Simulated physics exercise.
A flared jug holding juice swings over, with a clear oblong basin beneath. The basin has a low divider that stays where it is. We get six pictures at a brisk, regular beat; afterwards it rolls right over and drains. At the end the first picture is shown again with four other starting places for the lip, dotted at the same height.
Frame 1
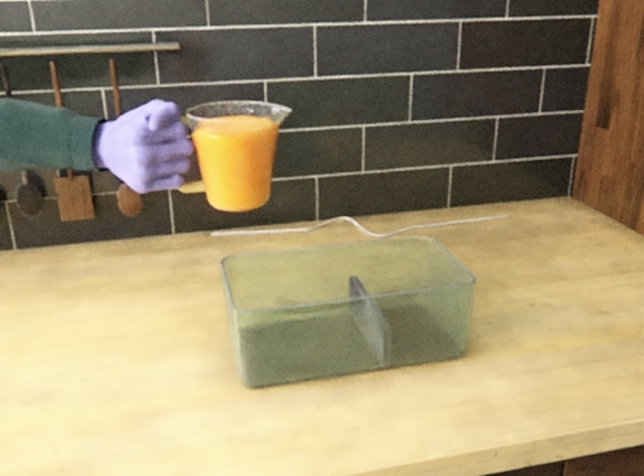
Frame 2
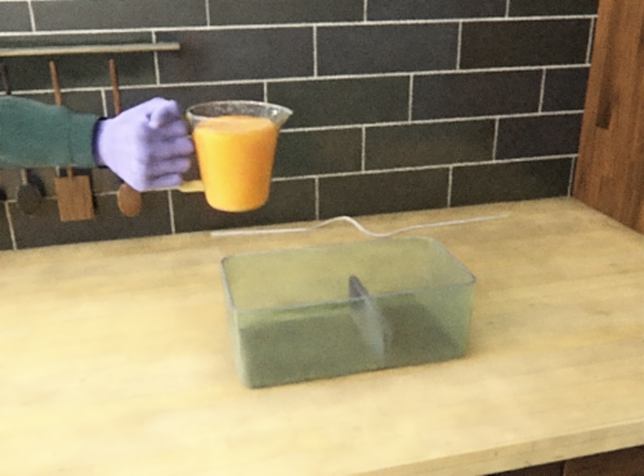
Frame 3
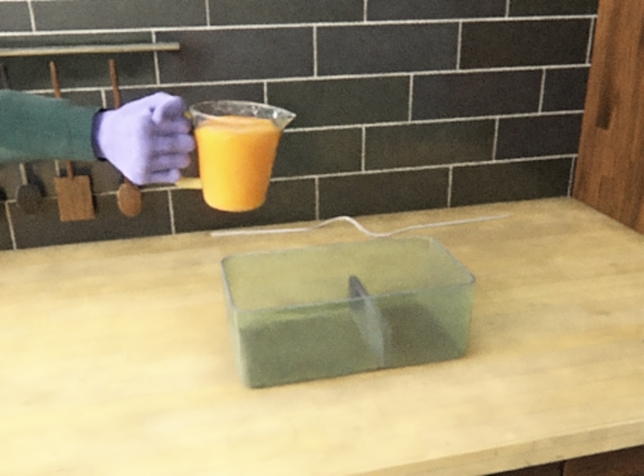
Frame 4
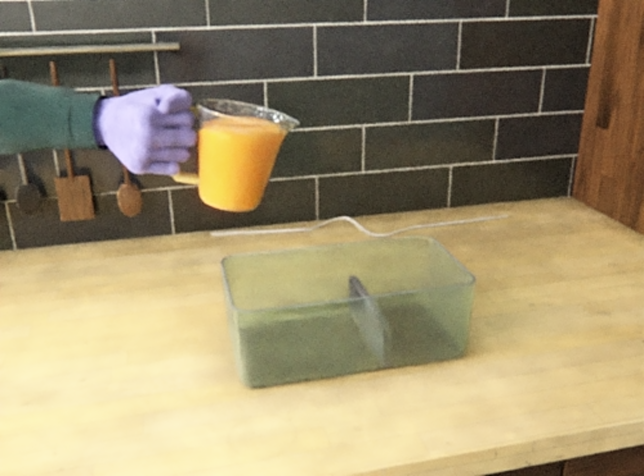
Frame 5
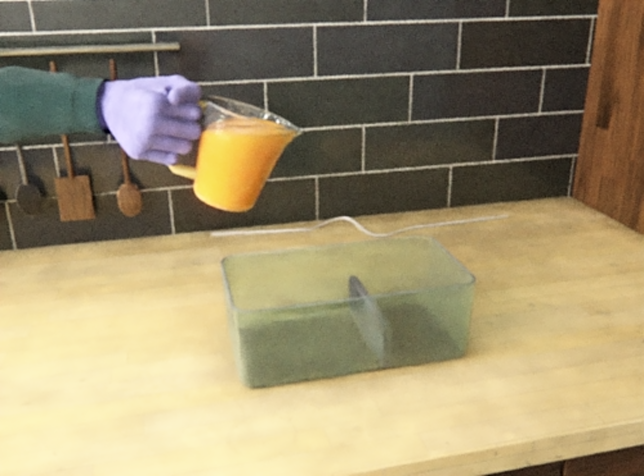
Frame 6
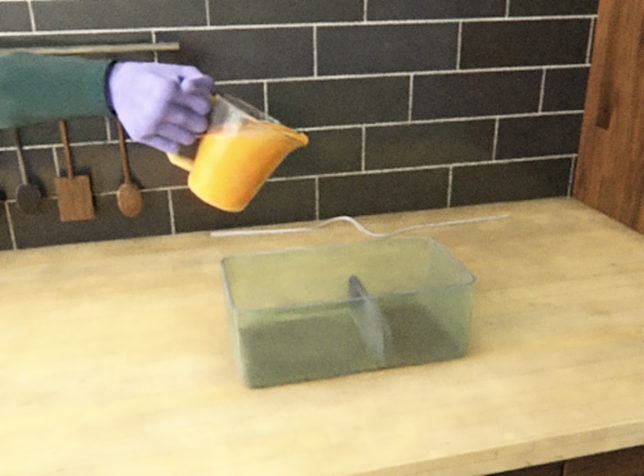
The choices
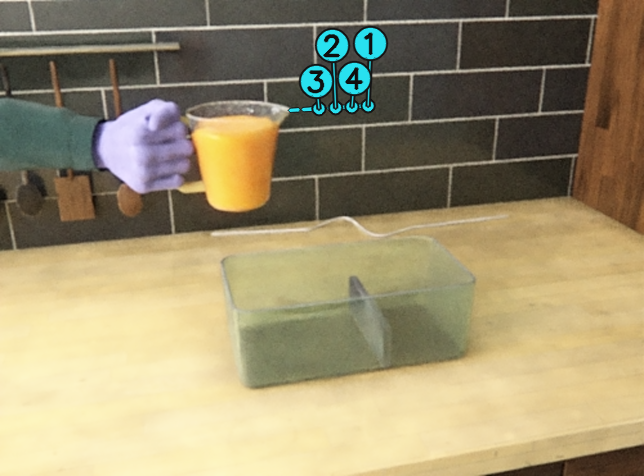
A flared jug of orange juice tilting gradually to the right in a purple-gloved hand above a clear, divided oblong basin.
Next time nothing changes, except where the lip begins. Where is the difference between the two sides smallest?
The best dot is 3.
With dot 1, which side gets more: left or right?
The right side.
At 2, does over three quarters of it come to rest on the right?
Yes, it does.
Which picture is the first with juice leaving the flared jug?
Picture 6.
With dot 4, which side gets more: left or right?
More ends on the right.
On the marked copy, 1 at (368, 105); 2 at (335, 107); 3 at (319, 108); 4 at (351, 106).
Choosing 1, about 8 % ends left of the wall and 87 % right of it; 5 % is lost outside.
Choosing 2, about 13 % ends left of the wall and 85 % right of it.
Choosing 3, about 51 % ends left of the wall and 48 % right of it.
Choosing 4, about 5 % ends left of the wall and 93 % right of it.
